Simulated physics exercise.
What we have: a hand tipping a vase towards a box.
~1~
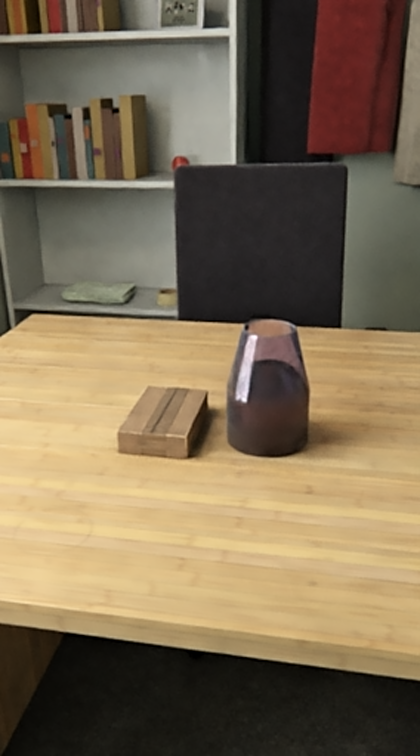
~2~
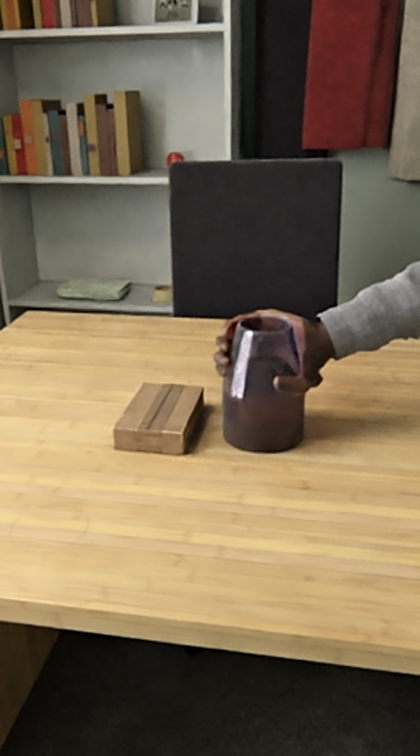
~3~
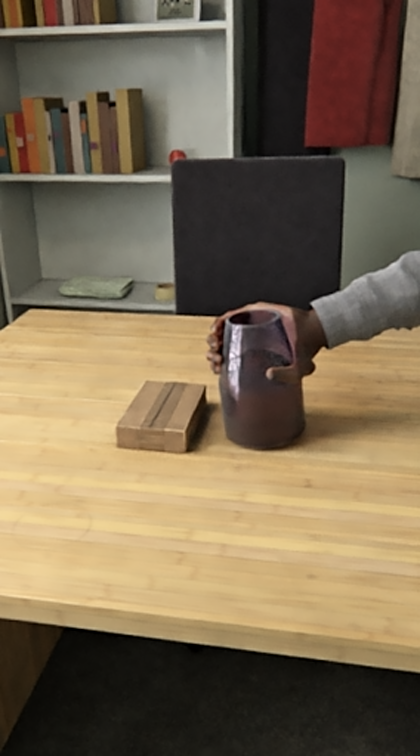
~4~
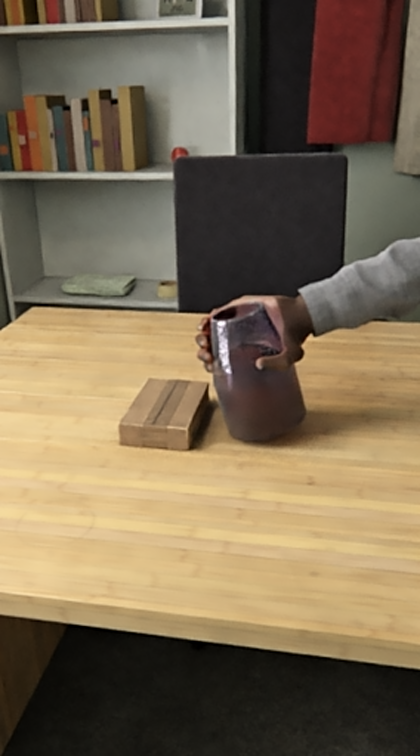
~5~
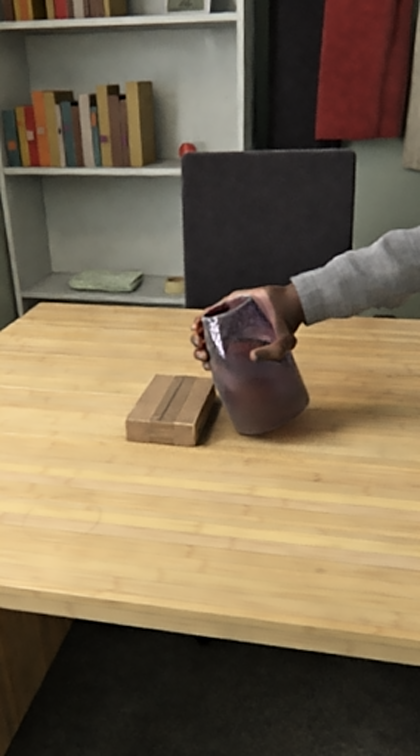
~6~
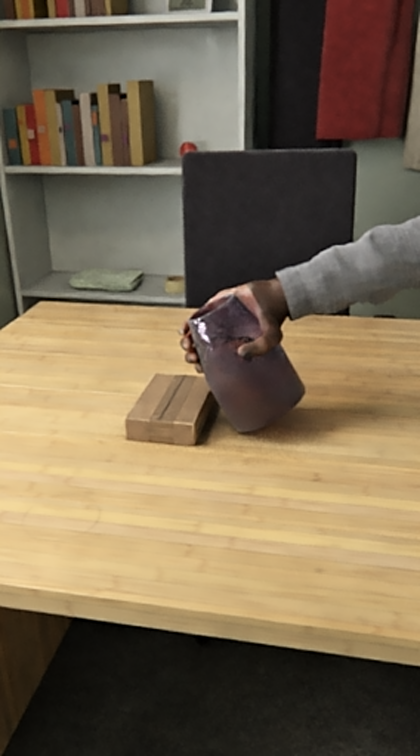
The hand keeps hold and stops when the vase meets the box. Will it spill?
It holds.
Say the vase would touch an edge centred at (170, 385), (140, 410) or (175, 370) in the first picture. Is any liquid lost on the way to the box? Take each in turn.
In turn: Loses none, spills, loses none.
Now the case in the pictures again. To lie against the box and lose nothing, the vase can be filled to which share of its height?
Near 70 in a hundred.
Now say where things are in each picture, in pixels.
In the first picture, it stands upright; vase (268, 382) about half full.
In the second picture, a hand takes hold; vase about half full, surface at (264, 377); box (162, 416).
In the third picture, it is leaning; vase (259, 372) about half full.
In the fourth picture, tipping on its foot; vase about half full, surface at (251, 363); box (167, 412).
In the fifth picture, the top moves towards the box; vase (248, 358) tipped 25°.
In the sixth picture, on the way over; vase (240, 357) tipped 30°; box (174, 407).
A moment on, the vase leans by about 40°; all is still inside.
Further on, the vase leans by about 45°; all is still inside.
When it is over, the vase leans by about 50°, against the box; all is still inside.
